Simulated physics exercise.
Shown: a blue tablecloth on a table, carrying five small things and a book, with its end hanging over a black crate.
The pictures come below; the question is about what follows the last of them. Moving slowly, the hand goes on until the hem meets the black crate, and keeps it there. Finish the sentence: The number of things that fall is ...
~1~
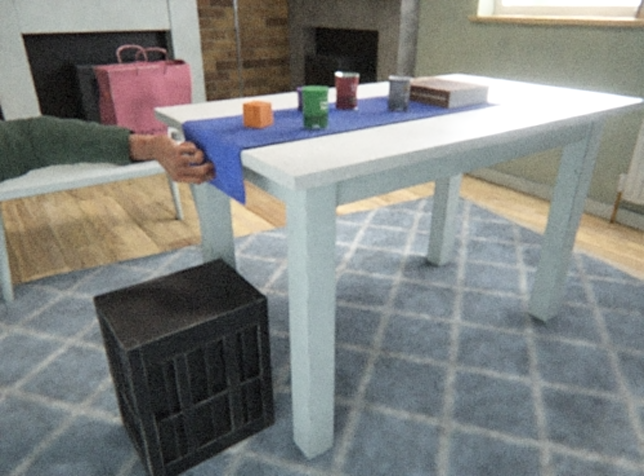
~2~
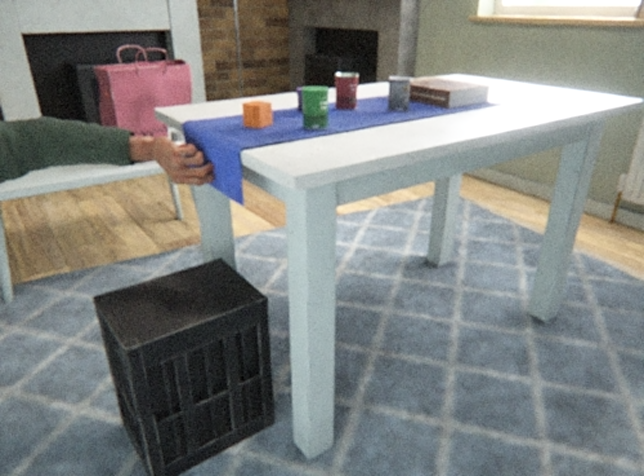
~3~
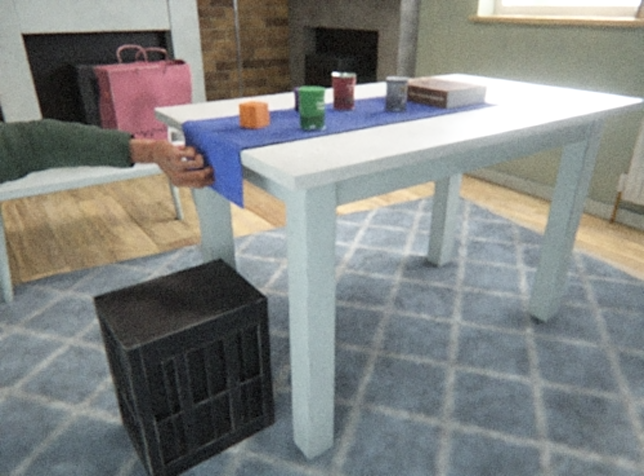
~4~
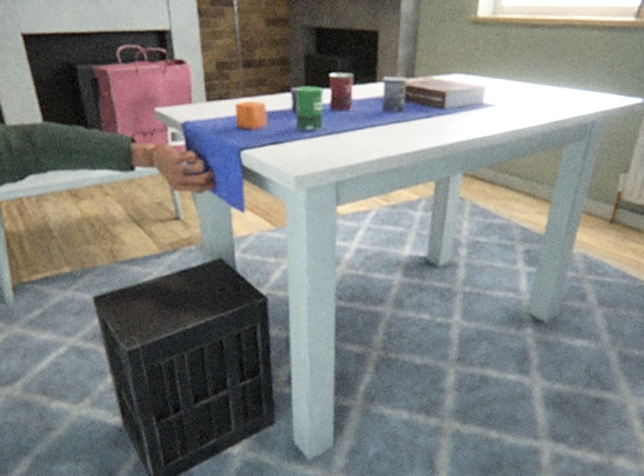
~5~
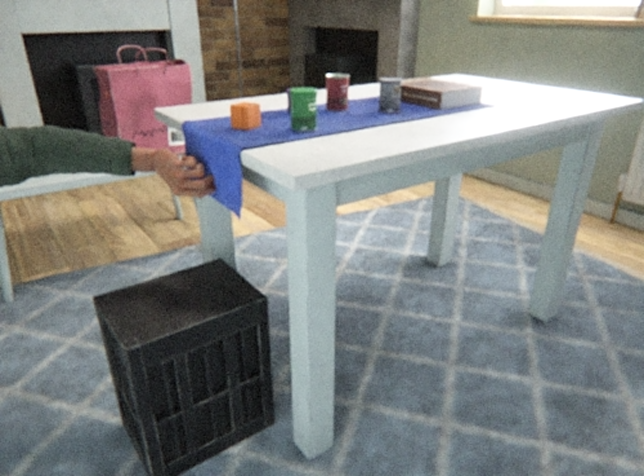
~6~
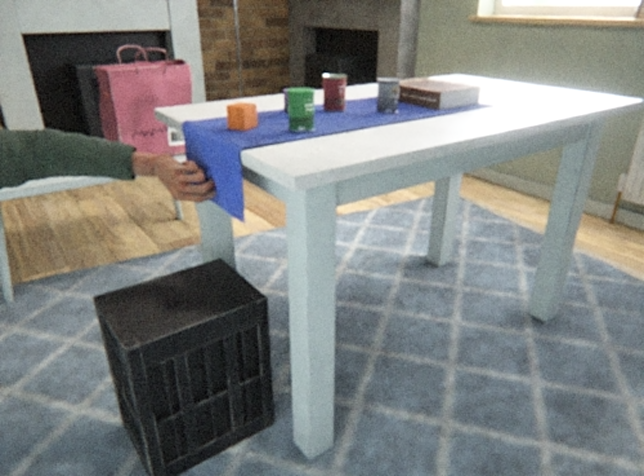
The number of things that fall is two.
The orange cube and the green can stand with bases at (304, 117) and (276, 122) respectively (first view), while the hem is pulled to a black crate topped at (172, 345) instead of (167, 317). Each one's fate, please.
As for the orange cube, it leaves the top; as for the green can, it leaves the top.
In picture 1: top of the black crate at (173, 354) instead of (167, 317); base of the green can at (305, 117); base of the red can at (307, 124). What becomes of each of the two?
Note: Green can lost; red can lost.
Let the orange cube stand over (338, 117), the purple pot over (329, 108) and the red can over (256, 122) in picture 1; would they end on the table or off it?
For the orange cube it's staying, for the purple pot it's staying, for the red can it's falling.
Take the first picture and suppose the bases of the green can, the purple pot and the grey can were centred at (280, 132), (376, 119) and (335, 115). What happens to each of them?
You'd see the green can go down, the purple pot hang on and the grey can hang on.
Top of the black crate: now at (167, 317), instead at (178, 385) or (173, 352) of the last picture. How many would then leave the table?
Then 4 and 3.
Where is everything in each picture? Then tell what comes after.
Hem (245, 206); orange cube (257, 103); green can (315, 88); purple pot (307, 89); red can (347, 74); grey can (400, 78); top of the crate (167, 317), in the first frame.
Hem (244, 206); orange cube (257, 103), in the second frame.
Hem (245, 210); green can (312, 89), in the third frame.
Hem (245, 213); purple pot (302, 89); top of the crate (167, 317), in the fourth frame.
Hem (240, 221); red can (338, 75), in the fifth frame.
Hem (245, 223); orange cube (241, 104); green can (301, 90); purple pot (294, 90); red can (335, 75); grey can (389, 79), in the sixth frame.
Soon after, hem near (217, 250); orange cube gone.
Then, hem on the crate; orange cube and green can gone.
At rest, hem on the crate; orange cube and green can gone. Over the edge go two.
